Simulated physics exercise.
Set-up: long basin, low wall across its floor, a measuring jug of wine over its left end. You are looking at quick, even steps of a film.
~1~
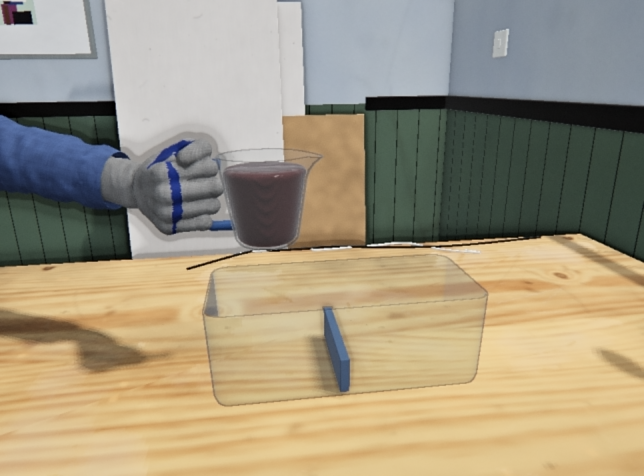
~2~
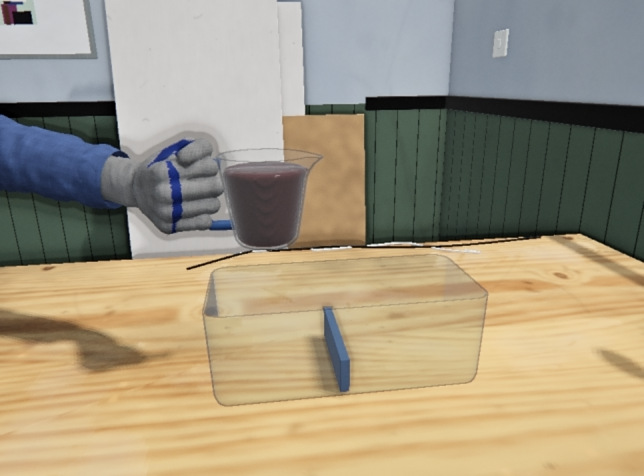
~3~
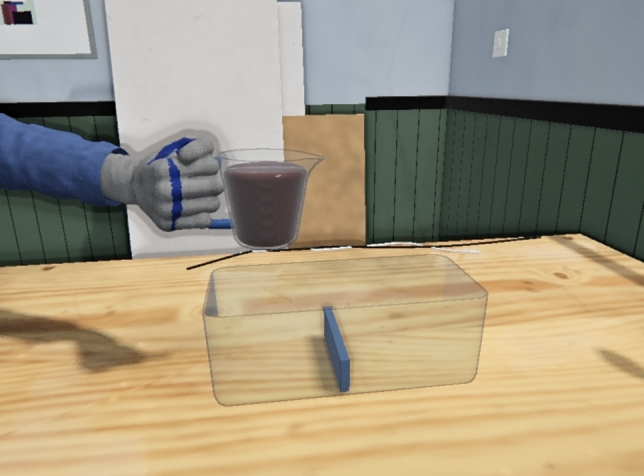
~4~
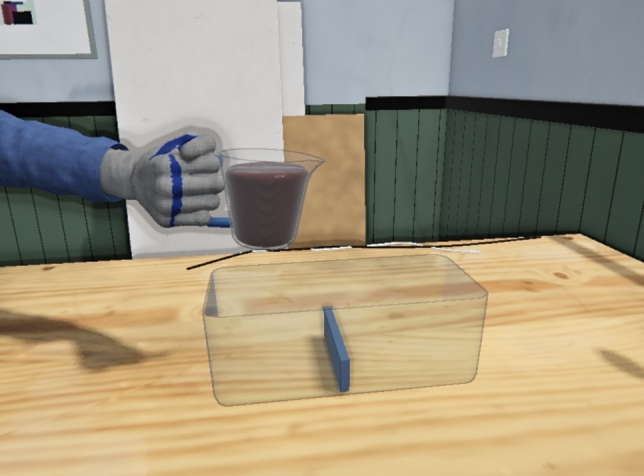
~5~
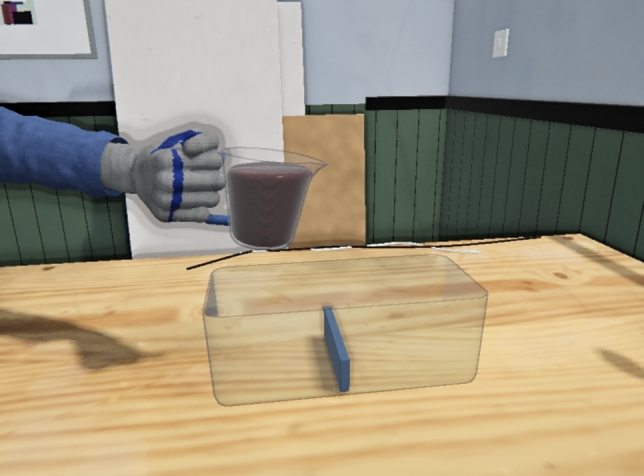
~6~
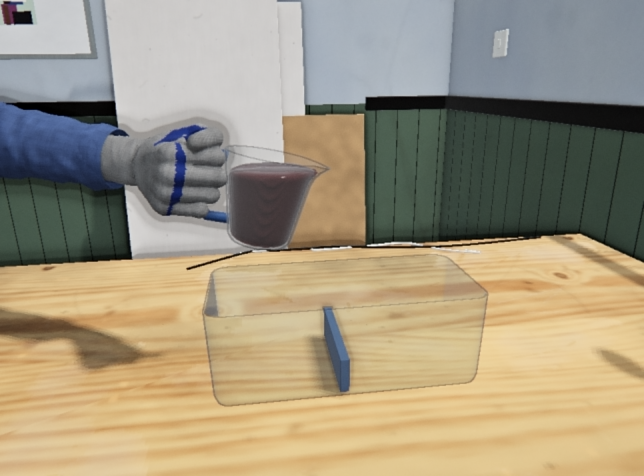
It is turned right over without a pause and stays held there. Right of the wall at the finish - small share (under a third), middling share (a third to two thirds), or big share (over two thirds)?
Big.
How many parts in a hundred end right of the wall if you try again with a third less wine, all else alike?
About 90 in a hundred.
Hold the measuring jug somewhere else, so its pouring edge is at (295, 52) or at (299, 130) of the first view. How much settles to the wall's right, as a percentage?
It comes to about 90 %, followed by about 80 %.
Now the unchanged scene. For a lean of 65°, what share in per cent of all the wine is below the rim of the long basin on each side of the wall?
0 % left, 10 % right.
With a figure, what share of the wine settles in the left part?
Share approx. 5 %.
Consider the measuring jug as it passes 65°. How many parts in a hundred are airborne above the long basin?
Something close to 20 percent of it.
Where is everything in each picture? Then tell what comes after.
It leans 0°; its right rim is at (323, 155); the wine meets the walls at (222, 169) and (307, 167); the long basin's rim runs from (208, 292) to (466, 275); the wall's top is at (335, 332), in the first picture.
It leans 0°; its right rim is at (324, 155); the wine meets the walls at (222, 169) and (307, 167), in the second picture.
It leans 2°; its right rim is at (325, 157); the wine meets the walls at (223, 169) and (308, 167), in the third picture.
It leans 4°; its right rim is at (326, 159); the wine meets the walls at (225, 168) and (309, 168), in the fourth picture.
It leans 8°; its right rim is at (328, 163); the wine meets the walls at (227, 169) and (312, 168), in the fifth picture.
It leans 12°; its right rim is at (331, 167); the wine meets the walls at (228, 170) and (317, 170), in the sixth picture.
A moment on, the tilt is 65° and 72 per cent is still to pour, 0 is left of the wall and 10 right of it.
Next, the tilt is 97° and 17 per cent is still to pour, 1 is left of the wall and 69 right of it.
Then the tilt is 102° and 0 per cent is still to pour, 4 is left of the wall and 94 right of it.
Later the tilt is 102° and 0 per cent is still to pour, 5 is left of the wall and 94 right of it.
Finally, 5 per cent lies left of the wall, 94 right of it and 1 outside.
